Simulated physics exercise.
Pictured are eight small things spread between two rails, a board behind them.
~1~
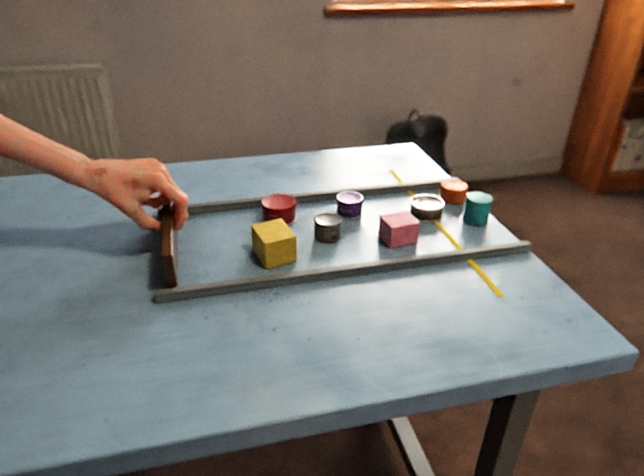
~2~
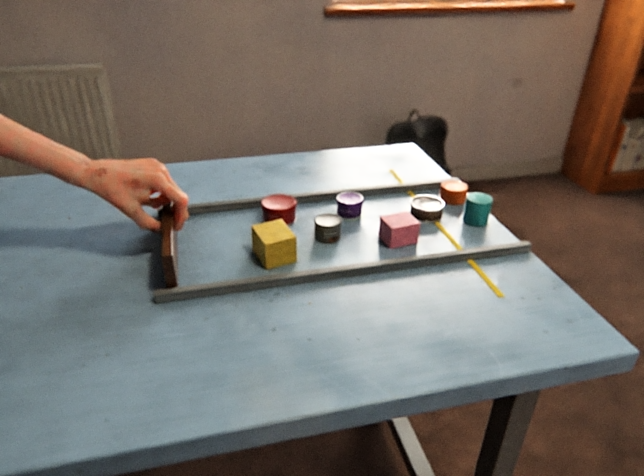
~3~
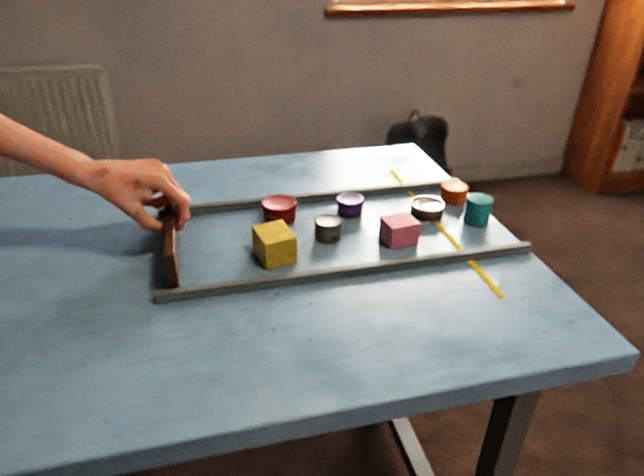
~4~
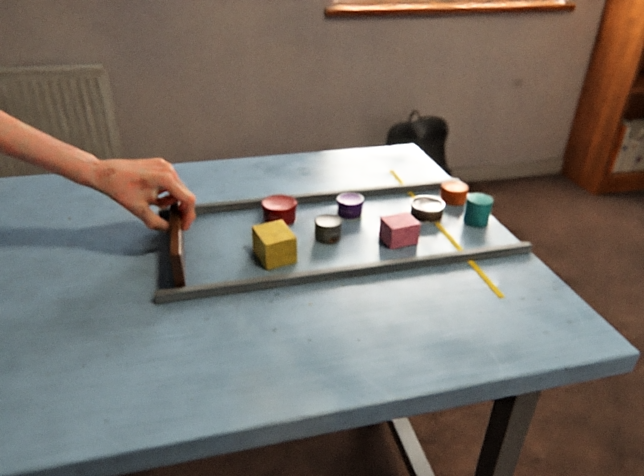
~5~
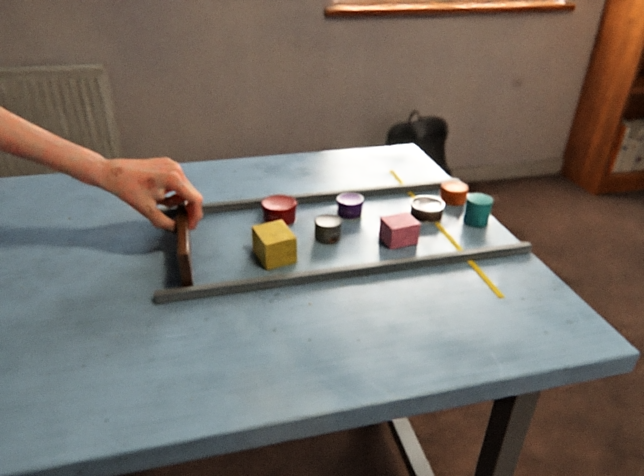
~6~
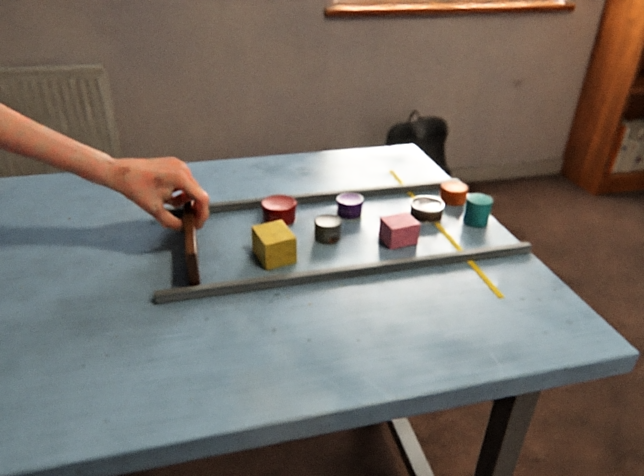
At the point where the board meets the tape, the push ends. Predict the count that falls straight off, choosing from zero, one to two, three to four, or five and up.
Ha, one or two come down.
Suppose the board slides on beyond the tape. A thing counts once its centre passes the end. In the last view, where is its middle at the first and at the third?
First around (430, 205), then around (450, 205).
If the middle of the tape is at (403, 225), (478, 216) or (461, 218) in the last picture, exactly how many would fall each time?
Result per try: 0; 6; 5.
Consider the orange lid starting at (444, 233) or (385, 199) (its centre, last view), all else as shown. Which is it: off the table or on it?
Taking the two spots in turn, it gets knocked off and then stays put.
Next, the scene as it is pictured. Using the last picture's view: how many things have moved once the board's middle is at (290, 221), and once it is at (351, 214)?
By then 3, and later 5.
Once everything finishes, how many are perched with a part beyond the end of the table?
The total here is 0.
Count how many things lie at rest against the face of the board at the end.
3 in contact.
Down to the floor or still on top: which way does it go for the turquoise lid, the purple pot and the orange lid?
Turquoise lid: Falls off; purple pot: Stays; orange lid: Falls off.
A little later, none off yet; turquoise lid at rest near (478, 210); orange lid at rest near (454, 193); brown tin at rest near (427, 210).
When it is over, the number that fall off is one or two; down, orange lid and turquoise lid.
